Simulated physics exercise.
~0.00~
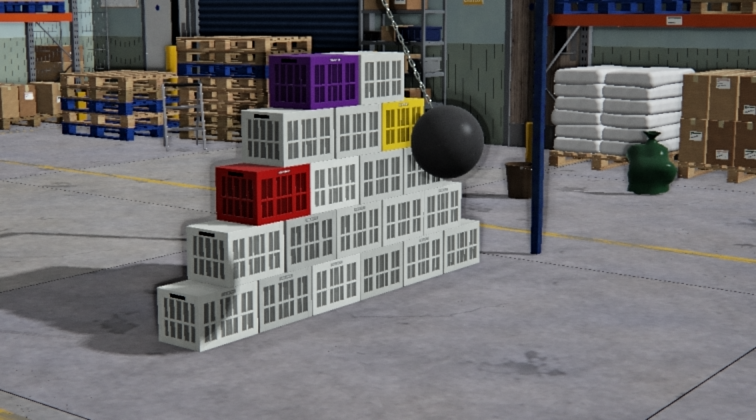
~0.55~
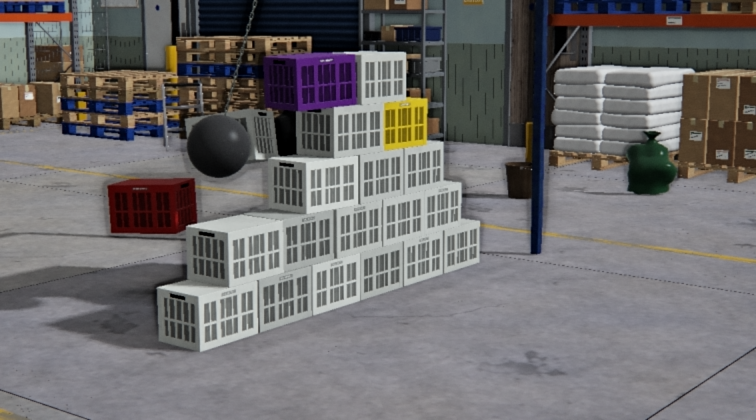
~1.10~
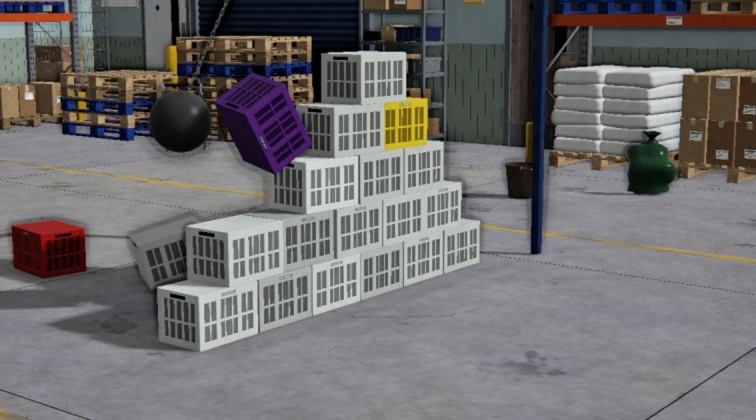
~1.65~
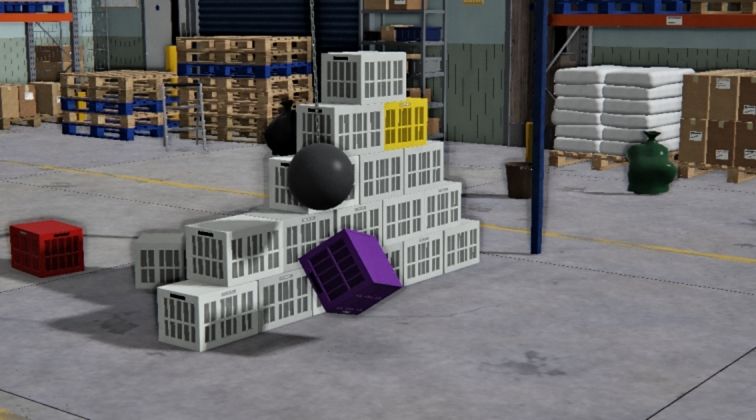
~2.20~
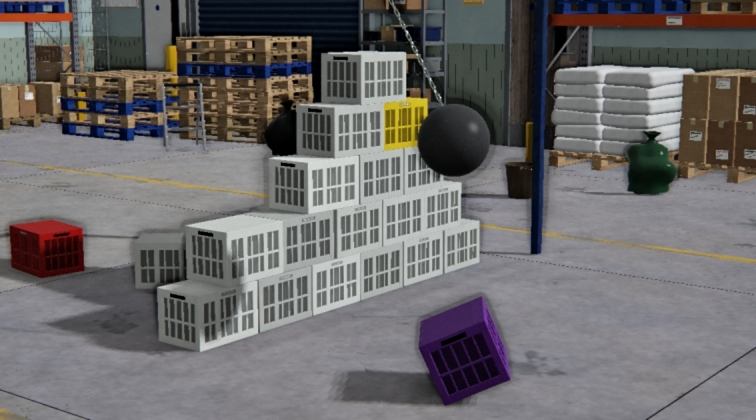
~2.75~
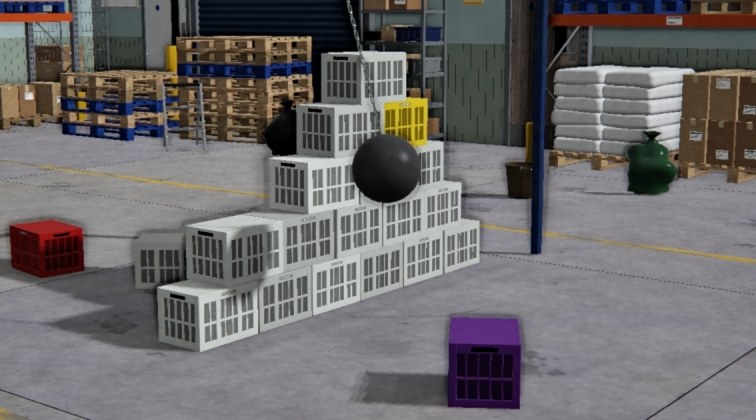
A dark ball swung leftward into a stepped wall of crates in a warehouse, knocking out the red crate and a white one, then the purple crate tumbled off the top and ended on the floor in front while the yellow one stayed put.
